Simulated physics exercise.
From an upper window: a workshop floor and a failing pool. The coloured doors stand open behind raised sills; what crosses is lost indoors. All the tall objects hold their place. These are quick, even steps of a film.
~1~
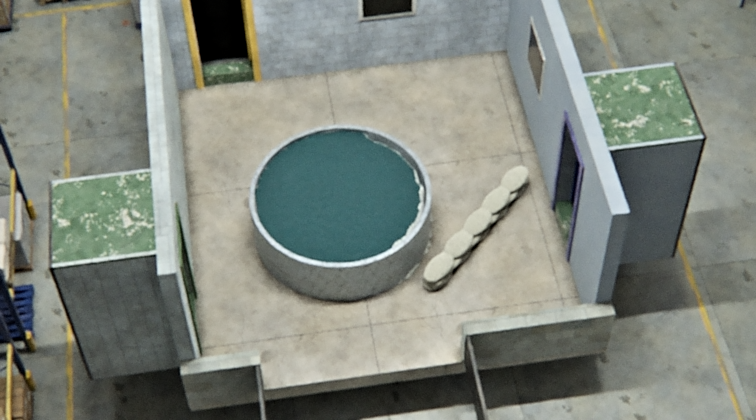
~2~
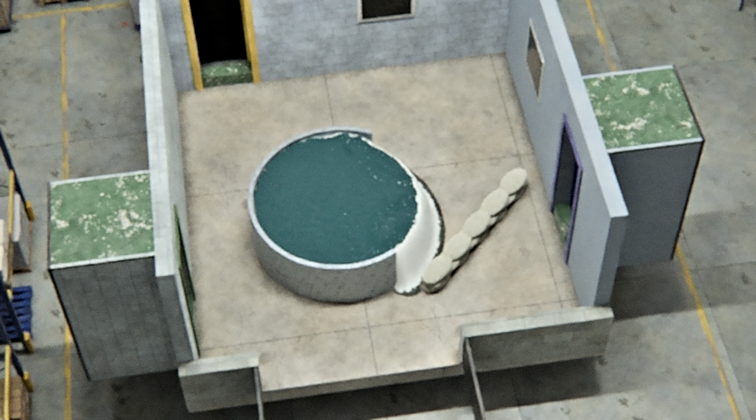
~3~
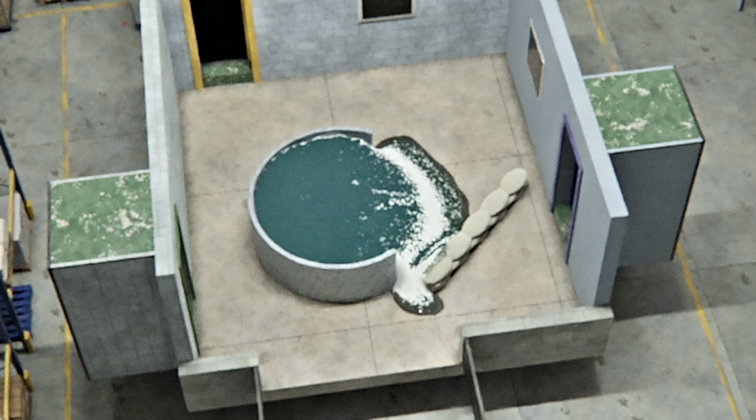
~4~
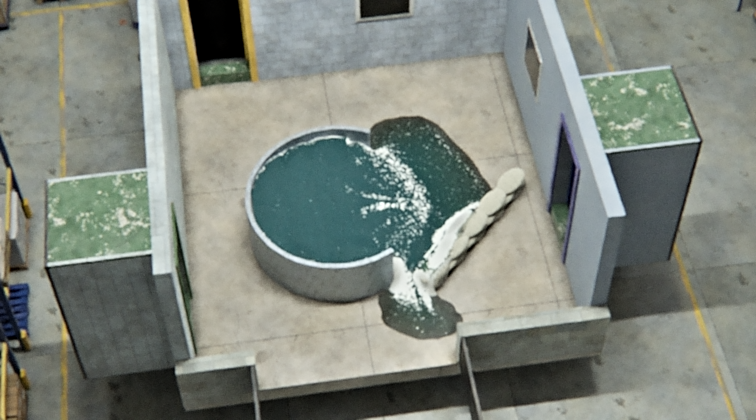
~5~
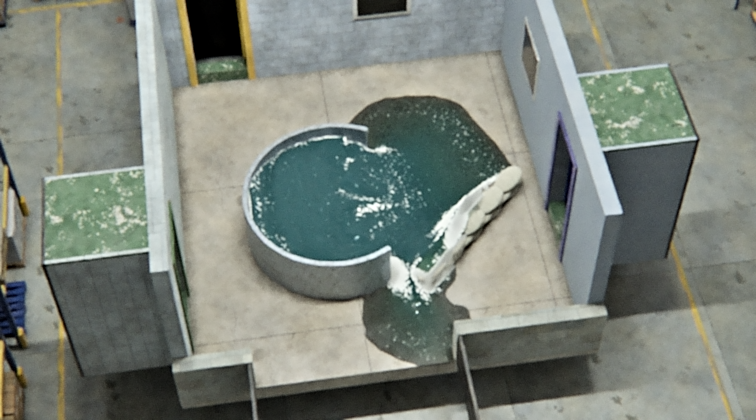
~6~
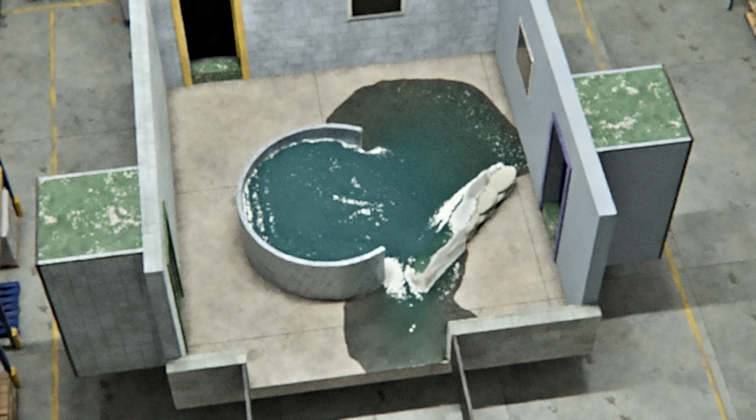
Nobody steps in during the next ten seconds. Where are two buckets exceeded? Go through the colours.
In the end: The green door admits no more than that; the blue door admits no more than that; the yellow door admits no more than that.
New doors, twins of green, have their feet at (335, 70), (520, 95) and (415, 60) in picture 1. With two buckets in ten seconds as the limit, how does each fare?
As listed: Lets less in, goes over, floods.
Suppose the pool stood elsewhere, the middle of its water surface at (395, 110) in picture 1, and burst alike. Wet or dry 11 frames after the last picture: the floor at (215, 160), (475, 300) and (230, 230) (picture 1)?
As listed: No water, wet, free of water.
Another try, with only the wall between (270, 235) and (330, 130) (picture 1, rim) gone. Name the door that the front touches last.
It is the one in blue.
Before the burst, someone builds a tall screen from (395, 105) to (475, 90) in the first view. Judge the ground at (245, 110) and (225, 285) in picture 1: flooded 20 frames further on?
In that order: Covered, clear.
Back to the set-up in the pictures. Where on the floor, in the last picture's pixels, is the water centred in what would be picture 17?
Roughly at (414, 181).
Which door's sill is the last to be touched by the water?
It is the green one.
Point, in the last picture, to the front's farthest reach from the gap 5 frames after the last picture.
Close to (489, 55).
A moment on, water covers 50 % of the floor; the green door not reached, the blue door wet at the sill, nothing in, the yellow door not reached.
Next, water covers 55 % of the floor; the green door not reached, the blue door wet at the sill, nothing in, the yellow door not reached.
Then, water covers 75 % of the floor; the green door not reached, the blue door wet at the sill, nothing in, the yellow door wet at the sill, nothing in.
Later, water covers 95 % of the floor; the green door wet at the sill, nothing in, the blue door wet at the sill, nothing in, the yellow door wet at the sill, nothing in.
In the end, water covers 95 % of the floor; the green door wet at the sill, nothing in, the blue door wet at the sill, nothing in, the yellow door wet at the sill, nothing in.
